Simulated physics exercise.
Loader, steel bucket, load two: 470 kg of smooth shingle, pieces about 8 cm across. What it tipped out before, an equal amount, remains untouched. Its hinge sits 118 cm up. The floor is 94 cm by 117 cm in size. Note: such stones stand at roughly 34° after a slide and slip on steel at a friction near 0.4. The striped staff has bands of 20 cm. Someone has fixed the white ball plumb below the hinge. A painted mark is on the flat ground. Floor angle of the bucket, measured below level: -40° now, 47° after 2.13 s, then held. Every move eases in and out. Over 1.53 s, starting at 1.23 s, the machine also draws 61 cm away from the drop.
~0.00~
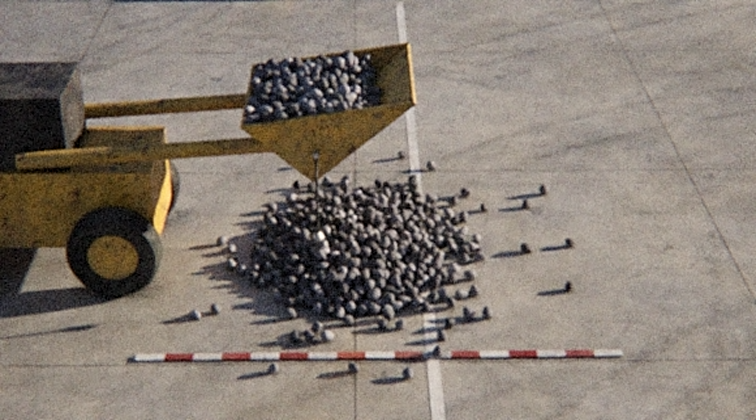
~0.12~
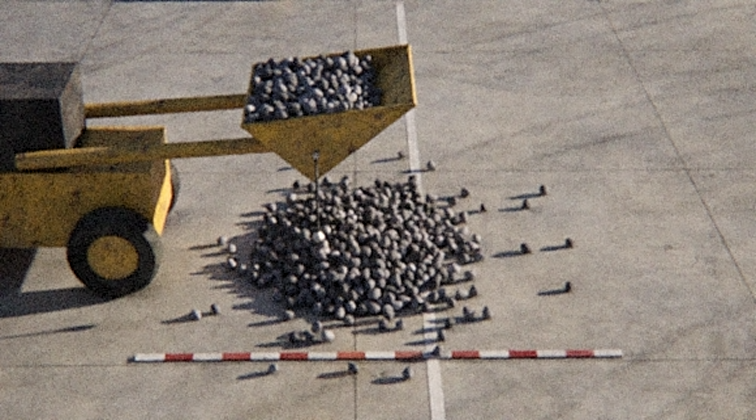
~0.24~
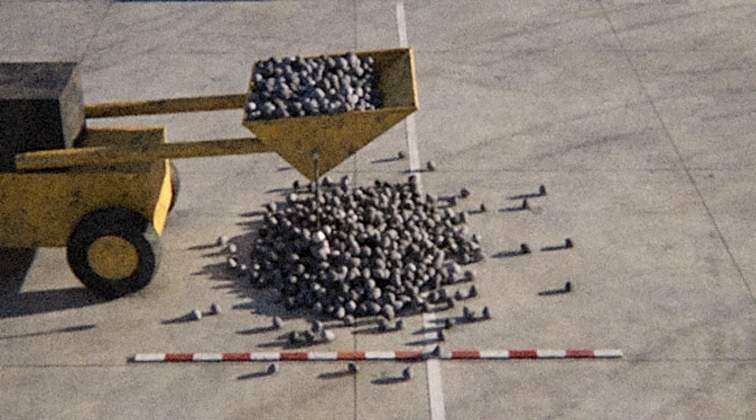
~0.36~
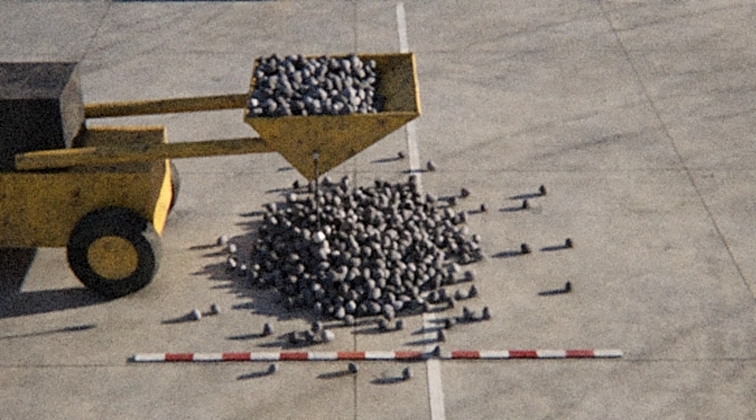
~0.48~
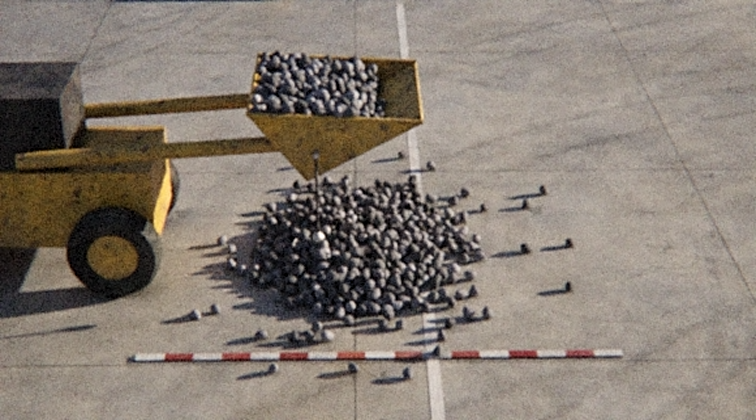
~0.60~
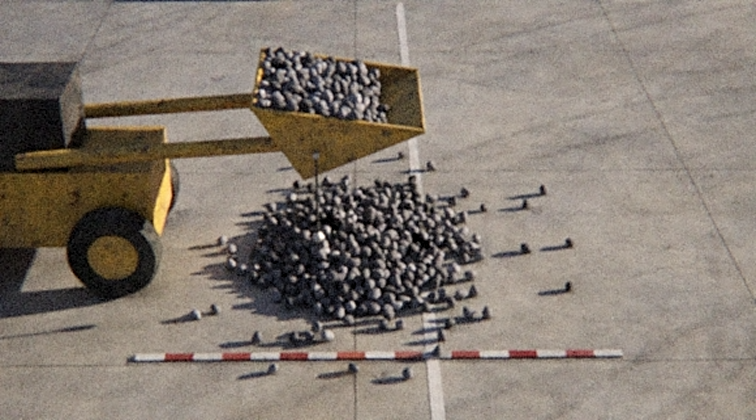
On a concrete yard, a yellow loader slowly tilts its stone-filled bucket above a stone pile.
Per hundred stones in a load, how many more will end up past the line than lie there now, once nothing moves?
Roughly 48 more per hundred.
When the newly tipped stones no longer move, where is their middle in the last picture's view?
Around (414, 238) in the last picture.
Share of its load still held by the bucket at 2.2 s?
Close to 0 in a hundred.
After 1.6 s the floor is at 34°; in per cent of one load, 78 in the bucket, 109 short of the line, 14 past the line; the foremost stones are at (522, 232).
After 2.2 s the floor is at 47°; in per cent of one load, 1 in the bucket, 145 short of the line, 56 past the line; the foremost stones are at (545, 237).
After 3.2 s the floor is at 47°; in per cent of one load, 0 in the bucket, 142 short of the line, 59 past the line; the foremost stones are at (586, 242).
After 5.9 s the floor is at 47°; in per cent of one load, 0 in the bucket, 142 short of the line, 59 past the line; the foremost stones are at (587, 242). Net gain past the line, 48.
